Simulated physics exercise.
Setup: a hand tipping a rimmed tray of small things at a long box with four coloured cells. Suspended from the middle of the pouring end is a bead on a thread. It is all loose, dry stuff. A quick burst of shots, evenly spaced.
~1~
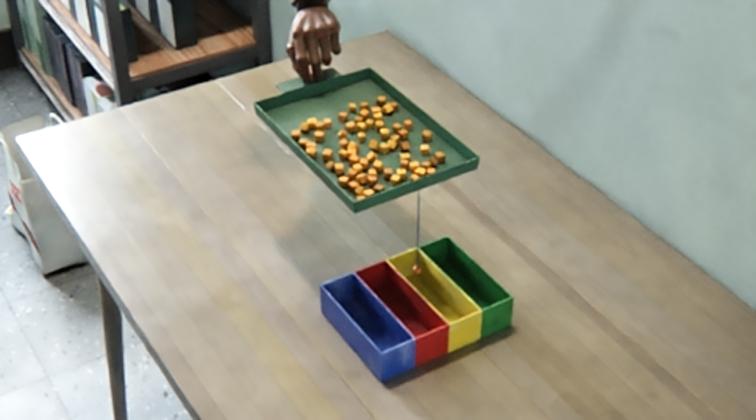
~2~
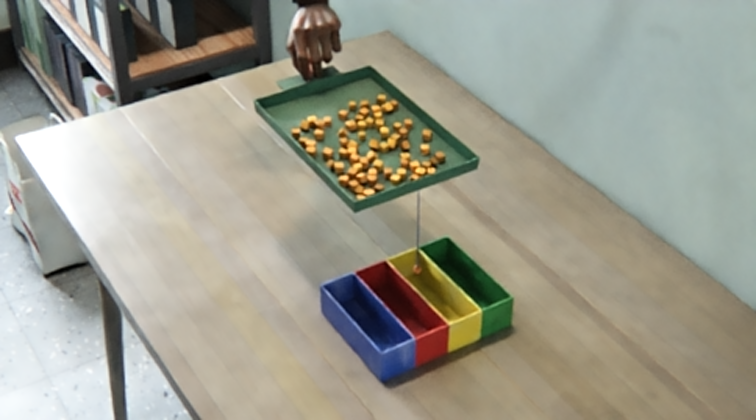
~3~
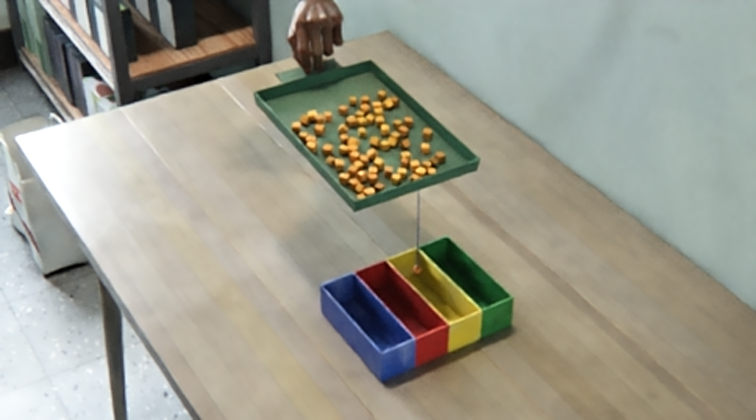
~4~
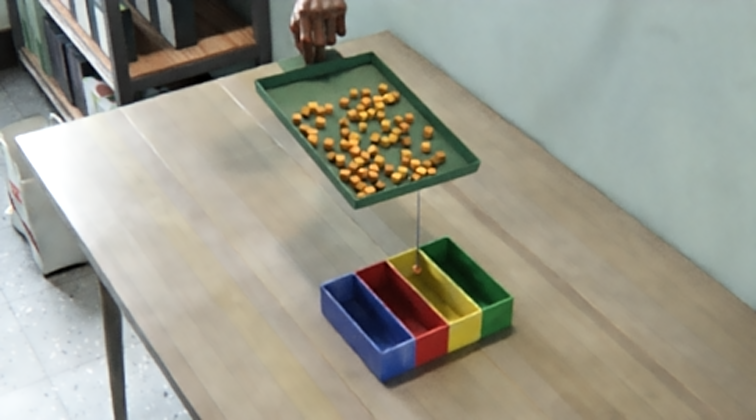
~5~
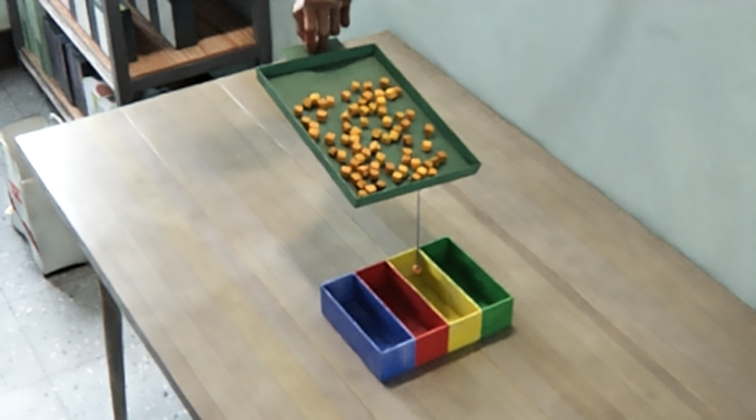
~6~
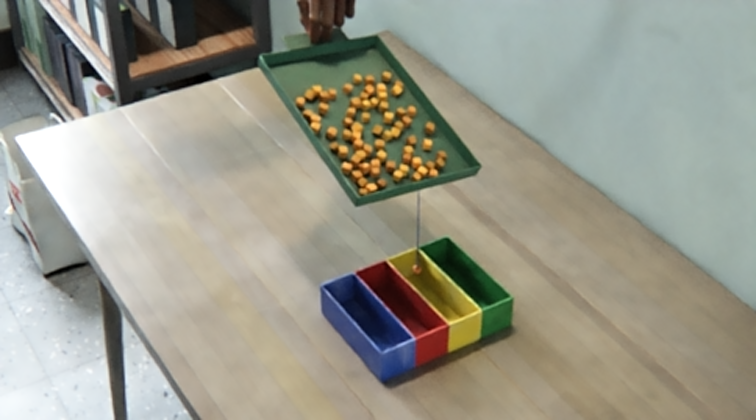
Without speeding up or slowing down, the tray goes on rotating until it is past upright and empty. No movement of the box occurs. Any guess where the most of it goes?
I'd say the green cell.
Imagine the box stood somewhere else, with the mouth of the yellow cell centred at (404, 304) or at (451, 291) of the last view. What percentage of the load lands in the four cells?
Result: 30 % and 80 %.
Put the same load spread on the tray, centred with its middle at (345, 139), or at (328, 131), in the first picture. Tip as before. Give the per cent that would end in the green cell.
It comes to about 40 per cent the first time and about 50 per cent the second.
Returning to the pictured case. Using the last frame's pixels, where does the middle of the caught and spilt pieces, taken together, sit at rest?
Near pixel (483, 308).
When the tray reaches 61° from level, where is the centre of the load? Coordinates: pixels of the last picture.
Roughly at (437, 158).
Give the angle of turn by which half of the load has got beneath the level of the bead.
It is at around 120 degrees.
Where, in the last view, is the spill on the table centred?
It centres at roughly (550, 293).
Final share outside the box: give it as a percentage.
Estimated share: About 40 %.
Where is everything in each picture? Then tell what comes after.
Corners of the pouring end near (355, 201) and (478, 157), level; middle of the load near (374, 145), croutons; bead on its thread near (417, 270); blue cell near (398, 357); red cell near (432, 343); yellow cell near (465, 329); green cell near (497, 315), in the first picture.
Corners of the pouring end near (355, 201) and (478, 157), level; middle of the load near (374, 144), in the second picture.
Corners of the pouring end near (355, 200) and (478, 159), tipped barely, lowest at the right corner; middle of the load near (375, 141), in the third picture.
Corners of the pouring end near (356, 198) and (479, 161), tipped a little, lowest at the right corner; middle of the load near (376, 137), in the fourth picture.
Corners of the pouring end near (358, 197) and (480, 163), tipped a little, lowest at the right corner; middle of the load near (377, 133), in the fifth picture.
Corners of the pouring end near (359, 196) and (480, 165), tipped clearly, lowest at the right corner; middle of the load near (378, 130), a little on the move; blue cell near (398, 357); red cell near (432, 343); yellow cell near (465, 329); green cell near (497, 315), in the sixth picture.
Shortly afterwards, tray tipped steeply; the whole lot on the tray.
Next, tray tipped right over; all but a few on the tray; only a few falling or outside the box.
Some moments later, tray tipped past a quarter turn; near a third in the green cell; near a quarter in the yellow cell; only a few in the red cell; near a third falling or outside the box.
In the end, tray tipped past a quarter turn; near a third in the green cell; near a quarter in the yellow cell; only a few in the red cell; none at all in the blue cell; near a third outside the box.
